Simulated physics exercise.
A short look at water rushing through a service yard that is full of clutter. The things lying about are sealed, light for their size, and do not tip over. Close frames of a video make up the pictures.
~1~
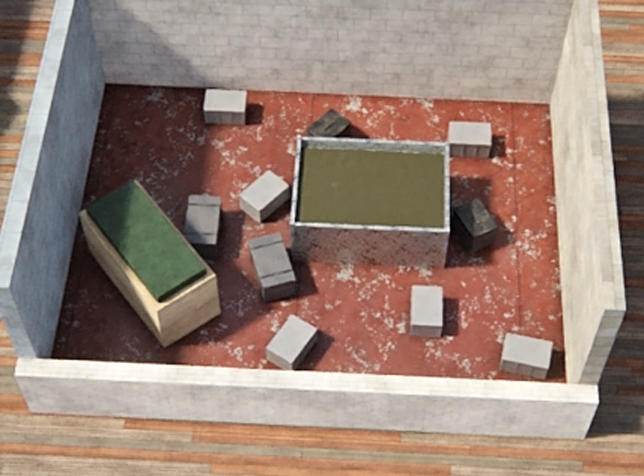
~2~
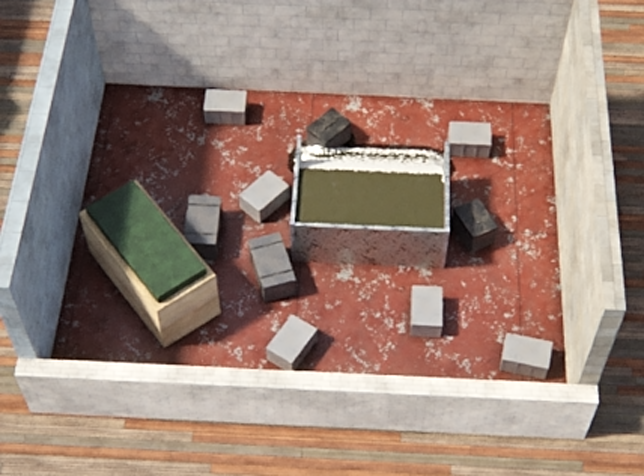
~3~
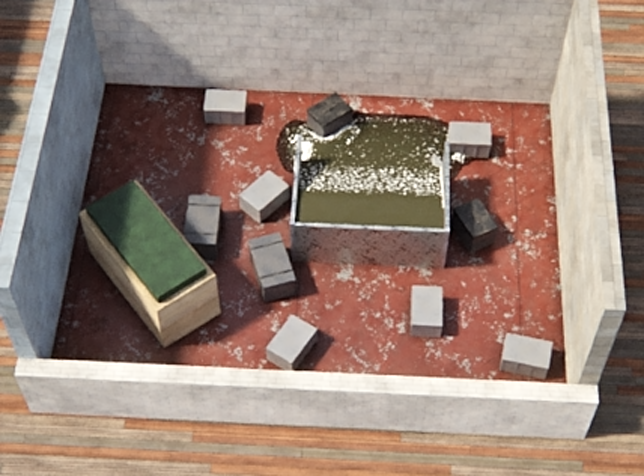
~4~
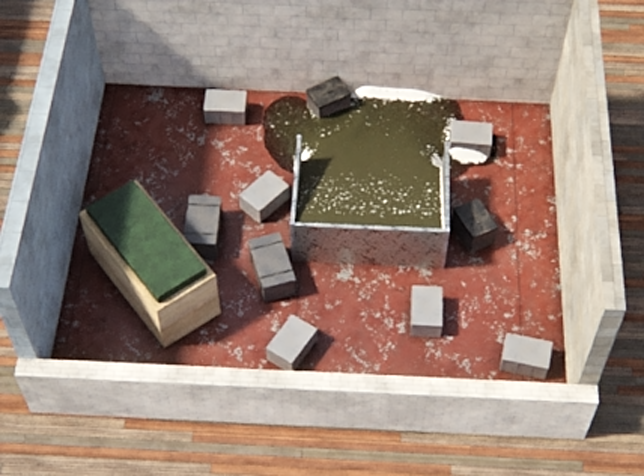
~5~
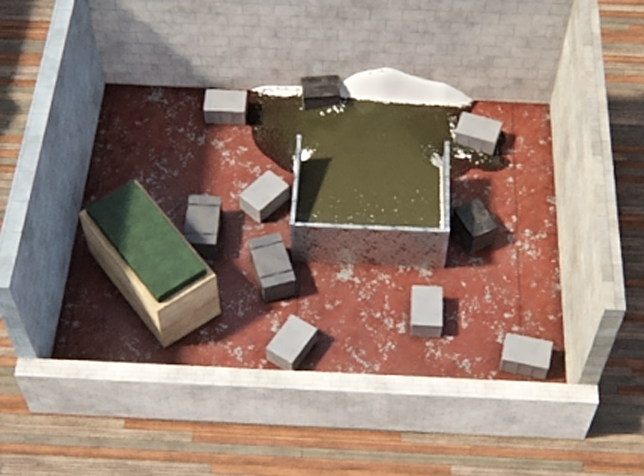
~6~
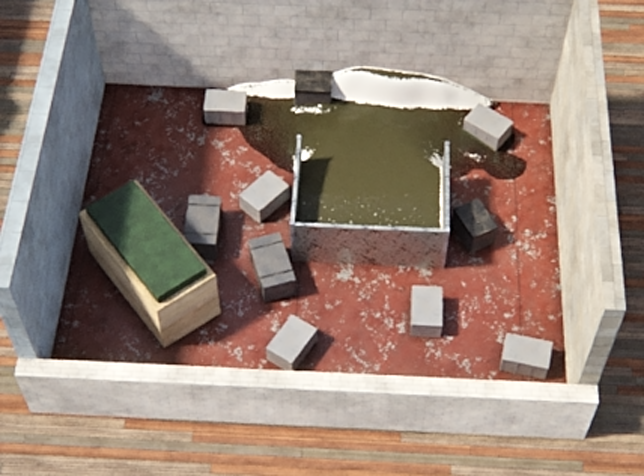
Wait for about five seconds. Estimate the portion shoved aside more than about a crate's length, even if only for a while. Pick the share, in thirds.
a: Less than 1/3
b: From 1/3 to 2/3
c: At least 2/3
b.
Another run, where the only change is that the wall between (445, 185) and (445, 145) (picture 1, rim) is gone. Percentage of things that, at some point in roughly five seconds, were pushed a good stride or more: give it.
I'd say near 60 %.
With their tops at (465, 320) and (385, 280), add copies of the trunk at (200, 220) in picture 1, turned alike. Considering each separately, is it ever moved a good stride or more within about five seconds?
The first relocated; the second largely stays.
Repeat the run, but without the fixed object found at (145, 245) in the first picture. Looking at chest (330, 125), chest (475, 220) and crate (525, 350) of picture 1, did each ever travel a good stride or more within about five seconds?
Per item in the order asked: Got moved a good way; got moved a good way; got moved a good way.
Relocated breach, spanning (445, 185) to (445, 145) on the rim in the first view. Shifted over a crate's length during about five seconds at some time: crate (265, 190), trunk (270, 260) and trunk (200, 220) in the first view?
In turn: Stayed short, stayed short, stayed short.
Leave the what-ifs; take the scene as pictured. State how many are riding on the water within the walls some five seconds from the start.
My tally gives 4.
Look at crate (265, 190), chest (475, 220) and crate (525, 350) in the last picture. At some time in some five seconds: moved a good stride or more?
As listed: Not that far, moved that far, that far or more.
A moment on, 2 of 10 are well off their spots; 1 afloat.
Next, 3 of 10 are well off their spots; 2 afloat.
Later, 3 of 10 are well off their spots; 4 afloat.
In the end, 6 of 10 are well off their spots, and 6 have been at some point; 4 afloat.
